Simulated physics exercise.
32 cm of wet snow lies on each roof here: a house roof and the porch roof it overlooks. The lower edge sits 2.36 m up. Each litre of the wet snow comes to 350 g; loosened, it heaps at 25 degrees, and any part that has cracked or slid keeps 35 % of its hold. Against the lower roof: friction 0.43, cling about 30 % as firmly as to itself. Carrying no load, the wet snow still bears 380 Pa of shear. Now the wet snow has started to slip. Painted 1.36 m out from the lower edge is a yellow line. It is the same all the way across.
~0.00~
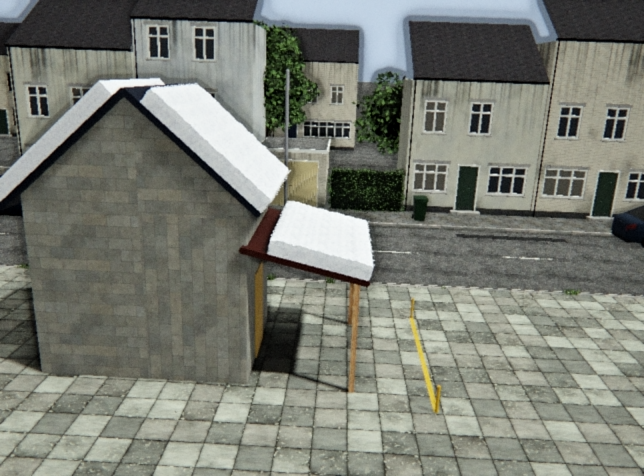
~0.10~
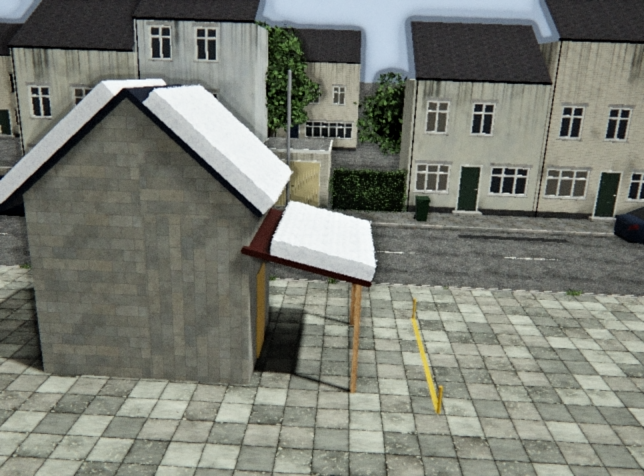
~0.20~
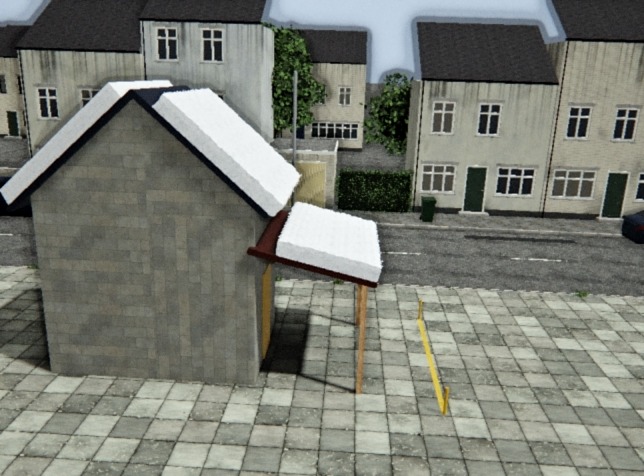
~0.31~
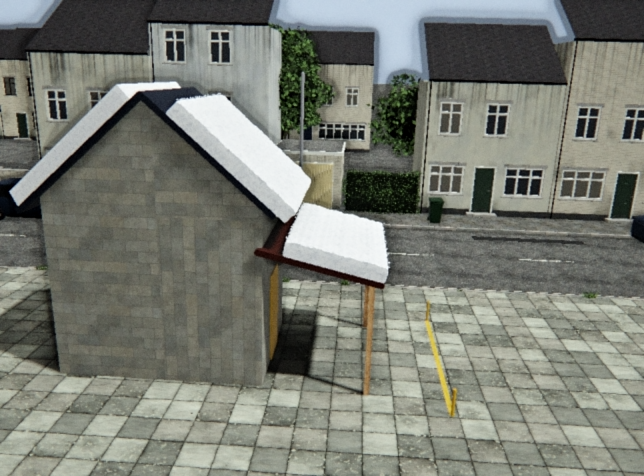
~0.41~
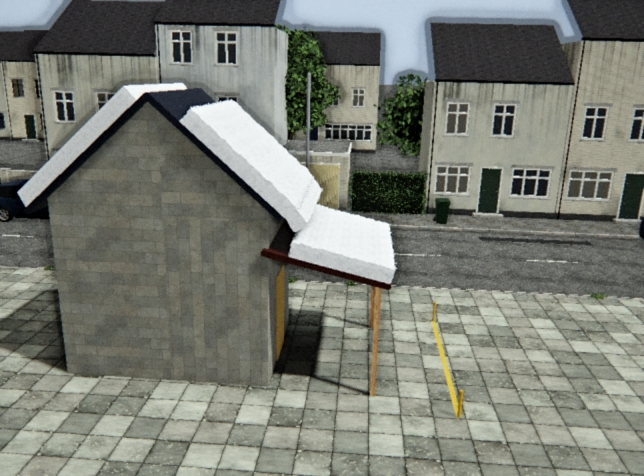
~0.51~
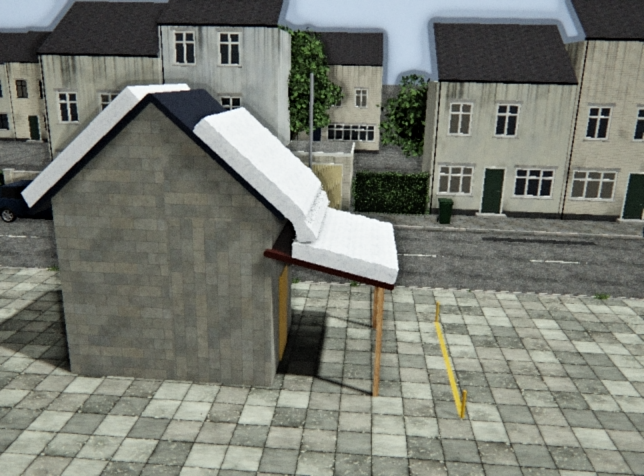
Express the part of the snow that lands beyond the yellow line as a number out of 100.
Roughly 26 per cent.
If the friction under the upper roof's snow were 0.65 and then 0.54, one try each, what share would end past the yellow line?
Try 1: 4 %; try 2: 8 %.
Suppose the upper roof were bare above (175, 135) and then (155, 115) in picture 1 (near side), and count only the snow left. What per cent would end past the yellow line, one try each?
It would be 8 percent the first time and 20 percent the second.
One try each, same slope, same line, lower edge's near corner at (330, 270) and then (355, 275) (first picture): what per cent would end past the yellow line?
Roughly 35 % and then 30 %.
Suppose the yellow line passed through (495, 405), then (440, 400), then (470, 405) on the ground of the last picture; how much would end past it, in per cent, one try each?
One by one: 12 in a hundred, 35 in a hundred, 20 in a hundred.
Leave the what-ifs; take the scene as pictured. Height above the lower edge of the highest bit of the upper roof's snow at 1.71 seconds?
Snow top above lower edge: Approx. 0.7 m.
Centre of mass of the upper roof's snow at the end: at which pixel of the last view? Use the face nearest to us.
Roughly pixel (413, 331) on the near face.
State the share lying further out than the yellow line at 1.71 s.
I'd say near 0 in a hundred.
After 1.06 s, none is below the lower edge and 0 % is past the line.
After 1.71 s, 18 % is below the lower edge and 0 % is past the line.
After 2.35 s, 50 % is below the lower edge and 20 % is past the line.
After 3.00 s, 53 % is below the lower edge and 26 % is past the line.
After 3.80 s, at the end, 53 % is below the lower edge and 26 % is past the line.
